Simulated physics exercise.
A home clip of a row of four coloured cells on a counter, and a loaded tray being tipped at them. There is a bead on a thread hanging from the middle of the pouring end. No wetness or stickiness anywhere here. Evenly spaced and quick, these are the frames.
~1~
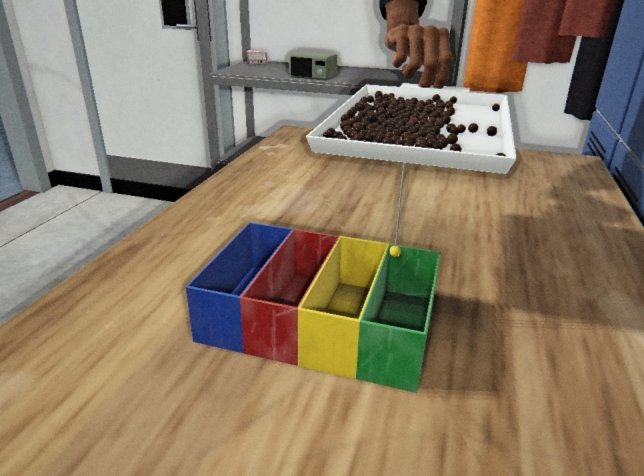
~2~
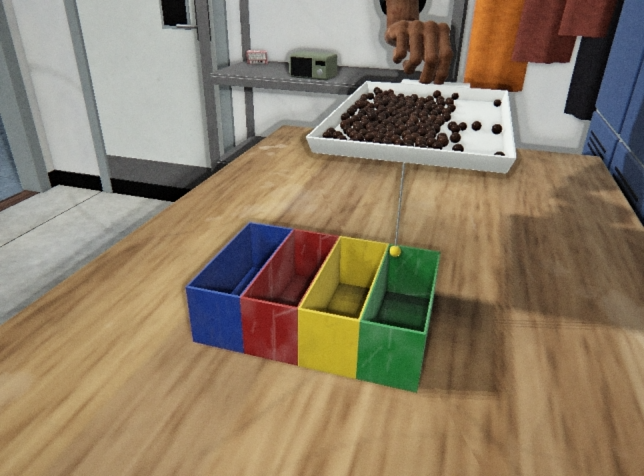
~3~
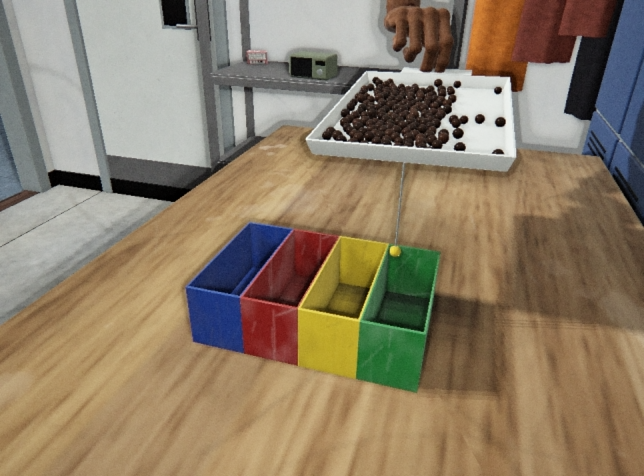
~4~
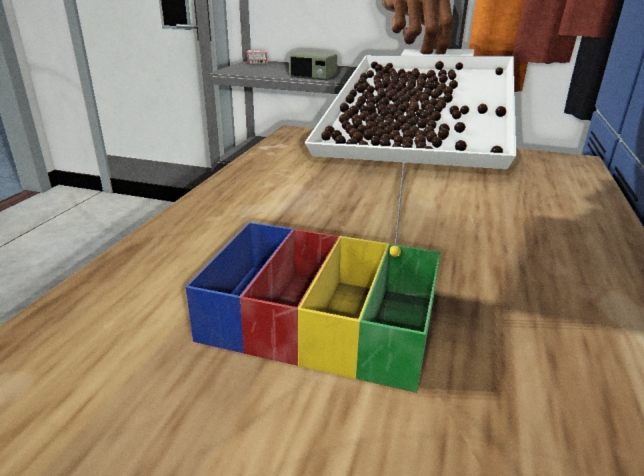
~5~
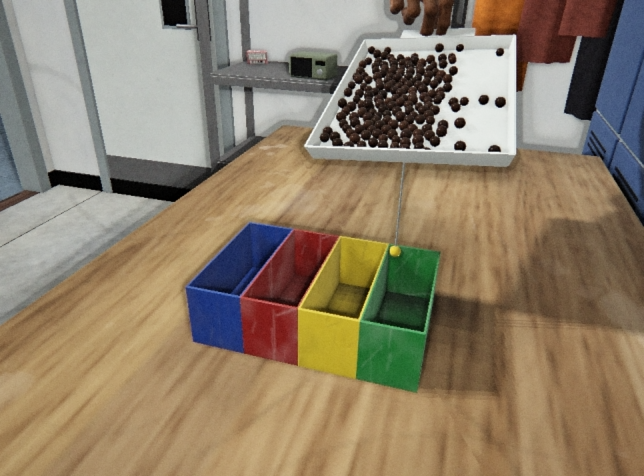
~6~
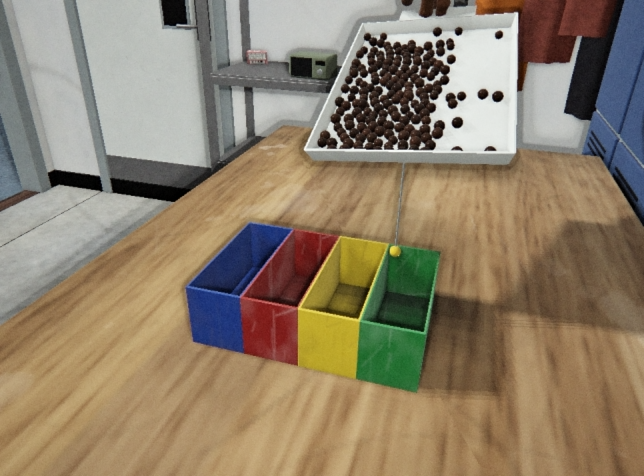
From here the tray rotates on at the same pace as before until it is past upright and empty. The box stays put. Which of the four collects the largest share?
The red one.
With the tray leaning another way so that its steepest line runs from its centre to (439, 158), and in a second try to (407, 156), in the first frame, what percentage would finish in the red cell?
In turn some 0 and 10 per cent.
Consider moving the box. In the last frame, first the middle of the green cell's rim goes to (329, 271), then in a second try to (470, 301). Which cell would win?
First try: The green one; second try: Blue.
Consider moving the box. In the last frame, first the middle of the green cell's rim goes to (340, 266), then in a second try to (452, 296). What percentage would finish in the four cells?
About 70 in a hundred, then about 90 in a hundred.
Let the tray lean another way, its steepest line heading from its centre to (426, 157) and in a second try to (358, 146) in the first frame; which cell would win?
The green one, then the cell in red.
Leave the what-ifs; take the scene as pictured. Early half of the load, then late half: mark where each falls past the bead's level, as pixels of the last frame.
It passes near (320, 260) first and then near (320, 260).
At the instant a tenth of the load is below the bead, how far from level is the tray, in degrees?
About 65°.
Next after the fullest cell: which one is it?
Next after the leader comes the cell in yellow.
Soon after the last picture, tray tipped steeply; about two thirds on the tray; a small part in the red cell; a small part in the yellow cell; a stray few in the green cell; a stray few in the blue cell; about a quarter falling or outside the box.
A little later, tray tipped past a quarter turn; a stray few on the tray; about half in the red cell; about a quarter in the yellow cell; a small part in the green cell; a small part in the blue cell; a small part falling or outside the box.
Later still, tray tipped past a quarter turn; about half in the red cell; about a third in the yellow cell; a small part in the green cell; a small part in the blue cell; a small part falling or outside the box.
By the end, tray tipped past a quarter turn; about half in the red cell; about a third in the yellow cell; a small part in the green cell; a small part in the blue cell; a small part outside the box.
